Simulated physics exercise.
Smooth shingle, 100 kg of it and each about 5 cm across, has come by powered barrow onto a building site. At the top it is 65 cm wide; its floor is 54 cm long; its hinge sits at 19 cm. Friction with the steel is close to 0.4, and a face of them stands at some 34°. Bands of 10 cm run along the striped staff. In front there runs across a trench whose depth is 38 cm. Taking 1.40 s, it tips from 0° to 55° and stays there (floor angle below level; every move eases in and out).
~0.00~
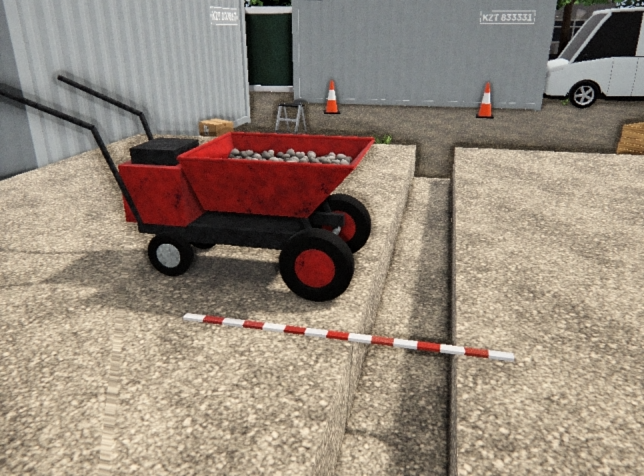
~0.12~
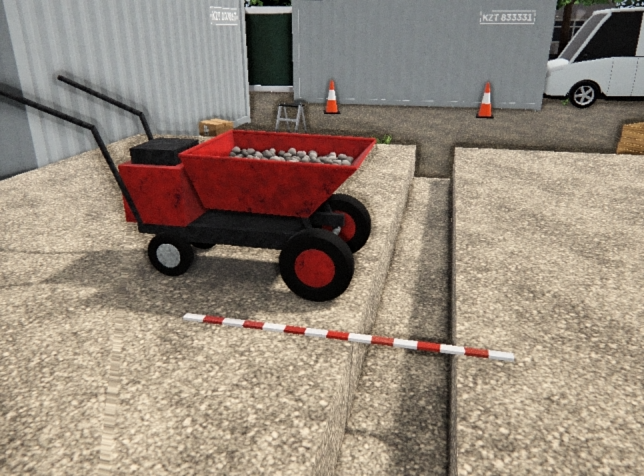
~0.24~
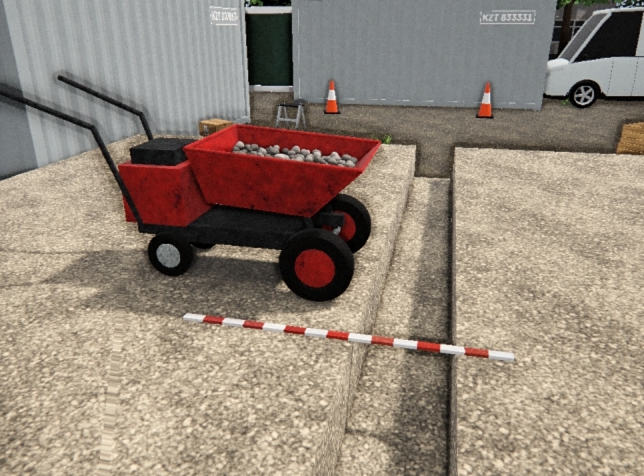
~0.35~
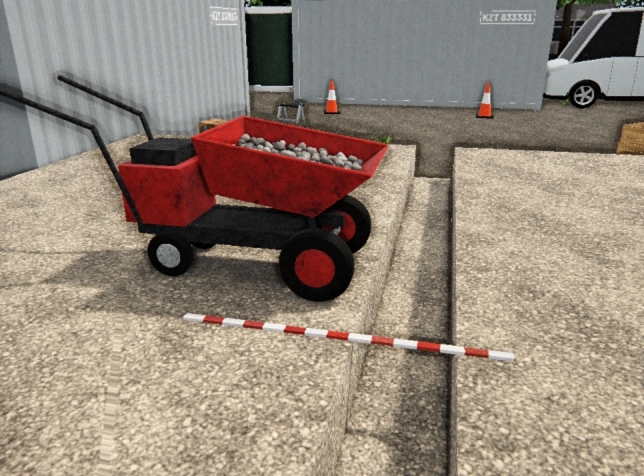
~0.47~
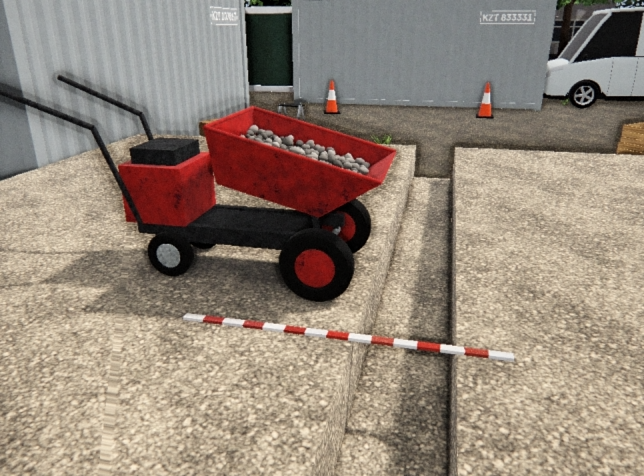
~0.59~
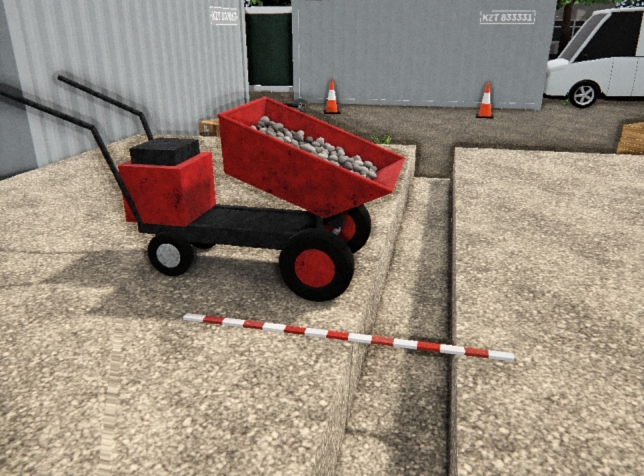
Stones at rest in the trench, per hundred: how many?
Approx. 47 %.
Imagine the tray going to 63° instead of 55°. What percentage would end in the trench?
I'd expect around 40 in a hundred.
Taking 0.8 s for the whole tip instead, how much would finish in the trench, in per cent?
About 40%.
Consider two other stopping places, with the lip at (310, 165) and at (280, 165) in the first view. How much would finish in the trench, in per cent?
80 and 80 %.
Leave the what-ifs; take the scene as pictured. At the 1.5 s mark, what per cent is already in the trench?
About 10 per cent by then.
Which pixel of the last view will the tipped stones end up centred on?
I'd point somewhere around (447, 329).
After 1.0 s the floor is at 46°; 100 % in the tray; the foremost stones are at (401, 212).
After 1.5 s the floor is at 55°; 85 % in the tray, 11 % in the trench, 5 % past the trench; the foremost stones are at (476, 275).
After 1.9 s the floor is at 55°; 52 % in the tray, 16 % in the trench, 32 % past the trench; the foremost stones are at (546, 294).
After 3.8 s the floor is at 55°; 17 % in the tray, 47 % in the trench, 36 % past the trench; the foremost stones are at (631, 319).
